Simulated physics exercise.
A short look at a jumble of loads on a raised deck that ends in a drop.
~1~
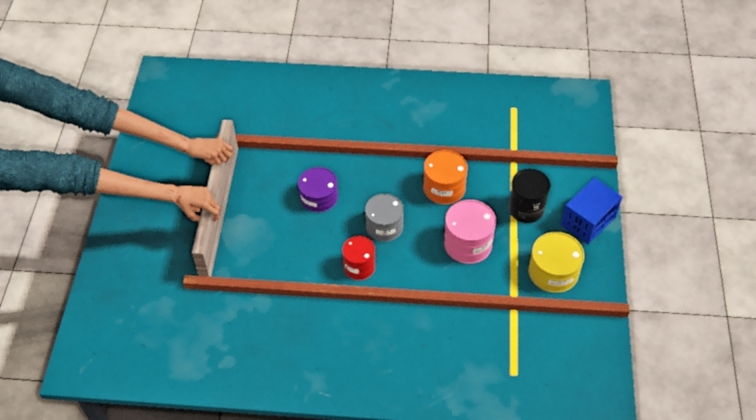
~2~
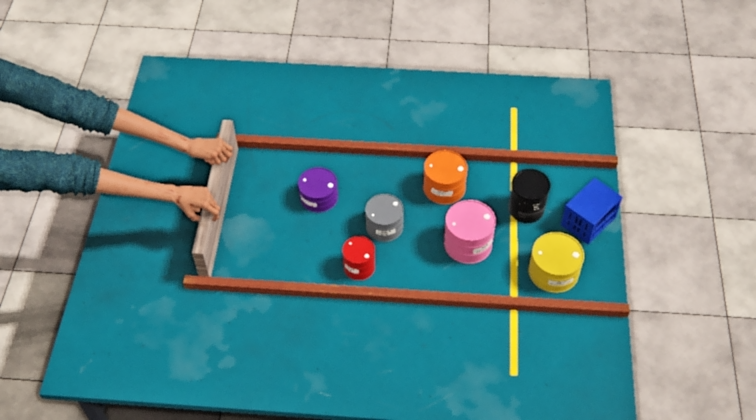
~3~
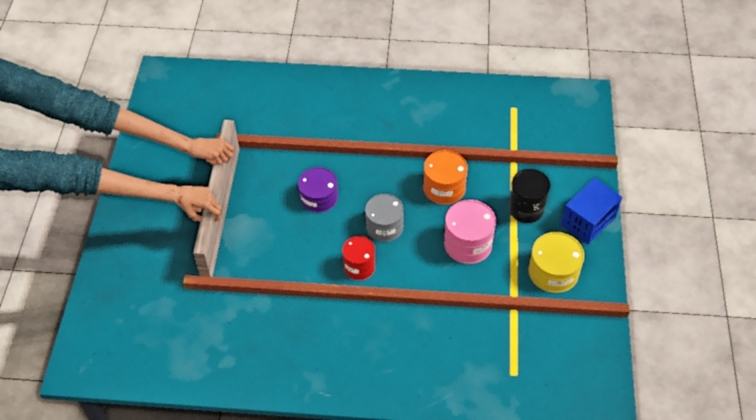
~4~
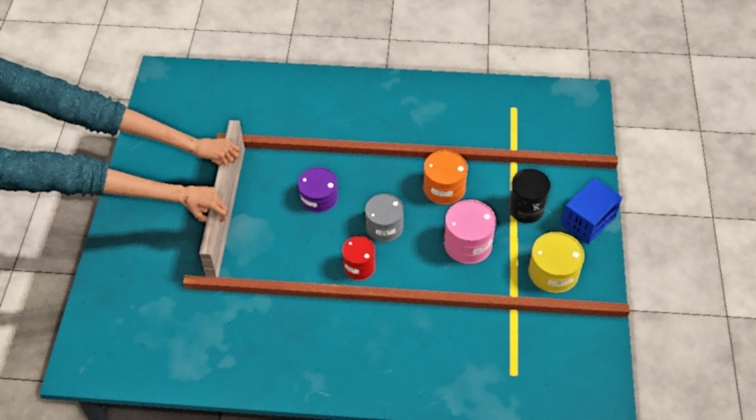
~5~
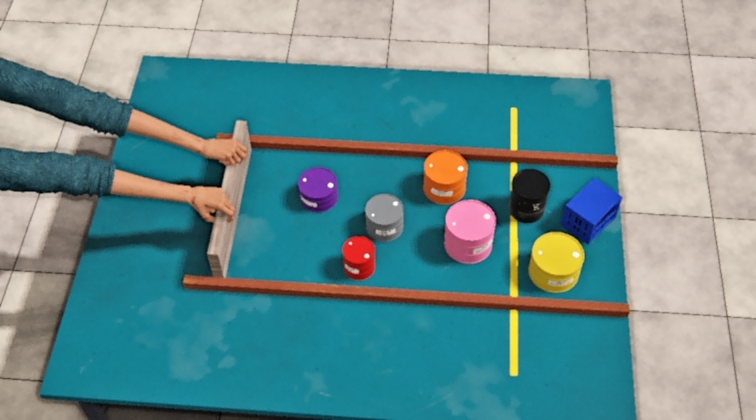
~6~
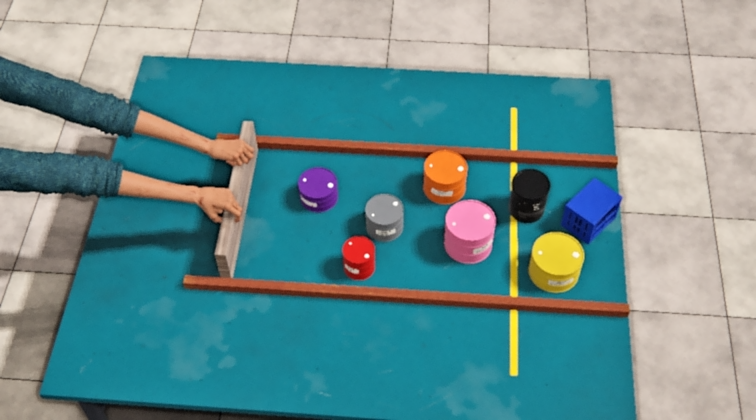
Two hands slid an upright wooden plank a short way to the right between two rails on a teal table, while the colourful canisters and blue crate ahead of it stayed still.
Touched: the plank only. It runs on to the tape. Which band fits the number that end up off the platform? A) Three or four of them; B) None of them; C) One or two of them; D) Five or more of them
B.
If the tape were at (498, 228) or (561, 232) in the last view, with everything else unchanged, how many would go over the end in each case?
Respectively 0 and 2.
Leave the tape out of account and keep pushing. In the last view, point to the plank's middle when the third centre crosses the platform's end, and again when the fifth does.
Around (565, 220); afterwards around (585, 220).
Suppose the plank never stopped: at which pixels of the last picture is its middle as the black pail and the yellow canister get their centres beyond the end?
Estimated middle: (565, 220), and (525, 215) for the other.
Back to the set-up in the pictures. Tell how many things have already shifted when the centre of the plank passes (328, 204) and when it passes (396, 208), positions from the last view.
First 1, after that 4.
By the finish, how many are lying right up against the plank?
3.
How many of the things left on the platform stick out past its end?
I make it 2.
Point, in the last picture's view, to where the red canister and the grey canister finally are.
One is at about (532, 270), the other at about (535, 231).
Early on, none off yet; blue crate at rest near (591, 211); yellow canister at rest near (556, 263); black pail at rest near (529, 197).
Finally, the number that fall off is zero.
